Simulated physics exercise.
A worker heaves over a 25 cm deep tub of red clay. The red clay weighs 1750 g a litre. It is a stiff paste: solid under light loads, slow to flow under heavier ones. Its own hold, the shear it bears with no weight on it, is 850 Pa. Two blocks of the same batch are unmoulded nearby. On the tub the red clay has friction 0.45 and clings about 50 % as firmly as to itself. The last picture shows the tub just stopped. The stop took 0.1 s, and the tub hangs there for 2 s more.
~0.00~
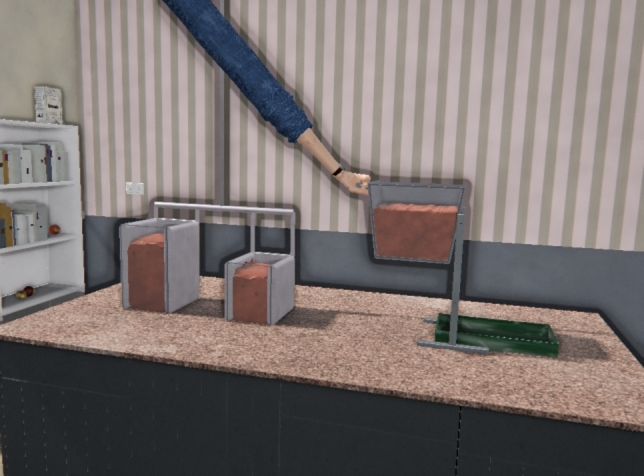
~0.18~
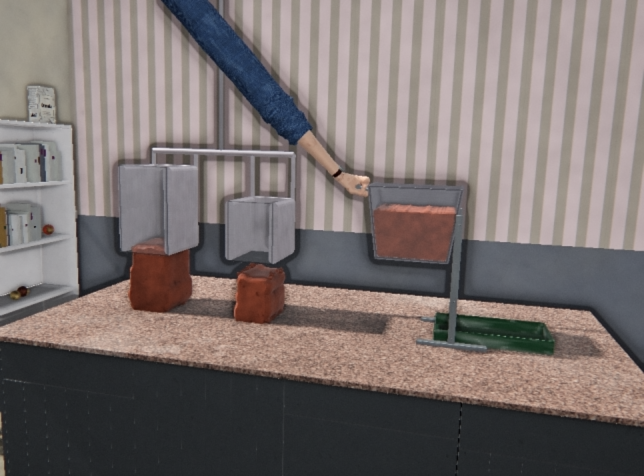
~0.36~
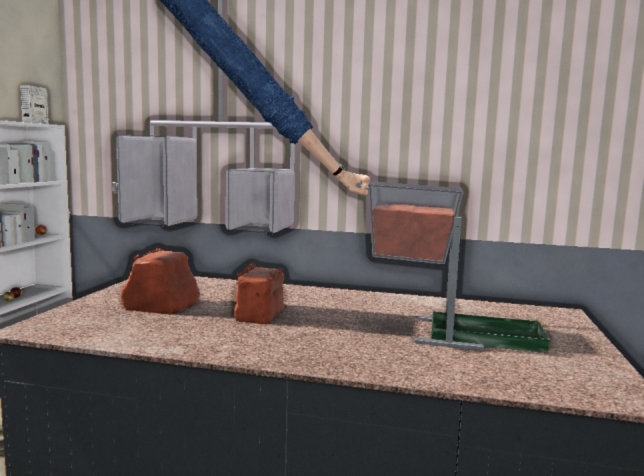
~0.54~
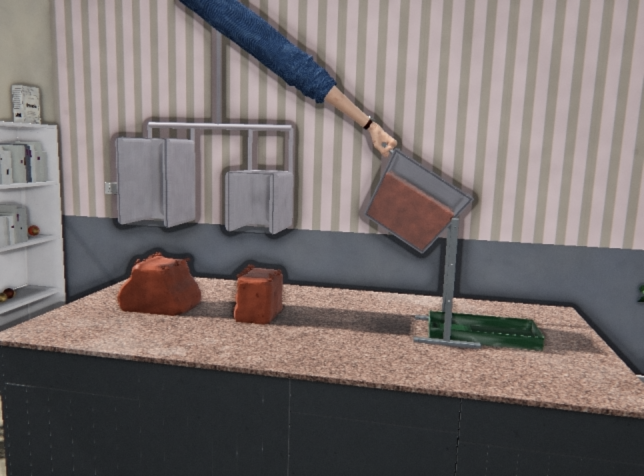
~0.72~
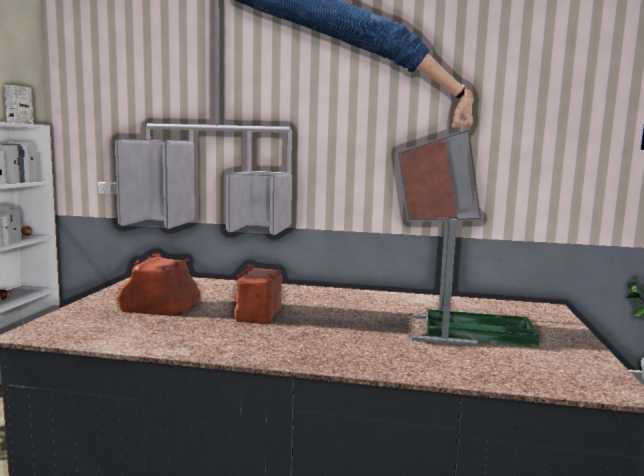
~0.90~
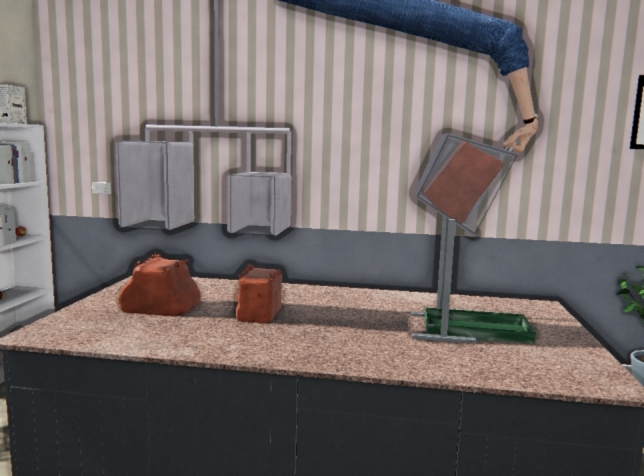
Grey moulds lifting off two red clay blocks, the left one slumping, then a hand turning a clay-filled tub clockwise past upright.
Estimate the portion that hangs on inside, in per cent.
About 0 %.
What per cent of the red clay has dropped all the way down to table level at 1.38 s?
Some 100 per cent.
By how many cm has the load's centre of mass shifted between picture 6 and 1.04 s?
About 15 cm.
After 1.04 s, the tub is at 113 degrees and holds 46 %.
After 1.21 s, the tub is at 113 degrees and holds 0 %.
After 1.38 s, the tub is at 113 degrees and holds 0 %.
After 1.55 s, the tub is at 113 degrees and holds 0 %.
After 2.90 s, at the end, the tub is at 113 degrees and holds 0 %.
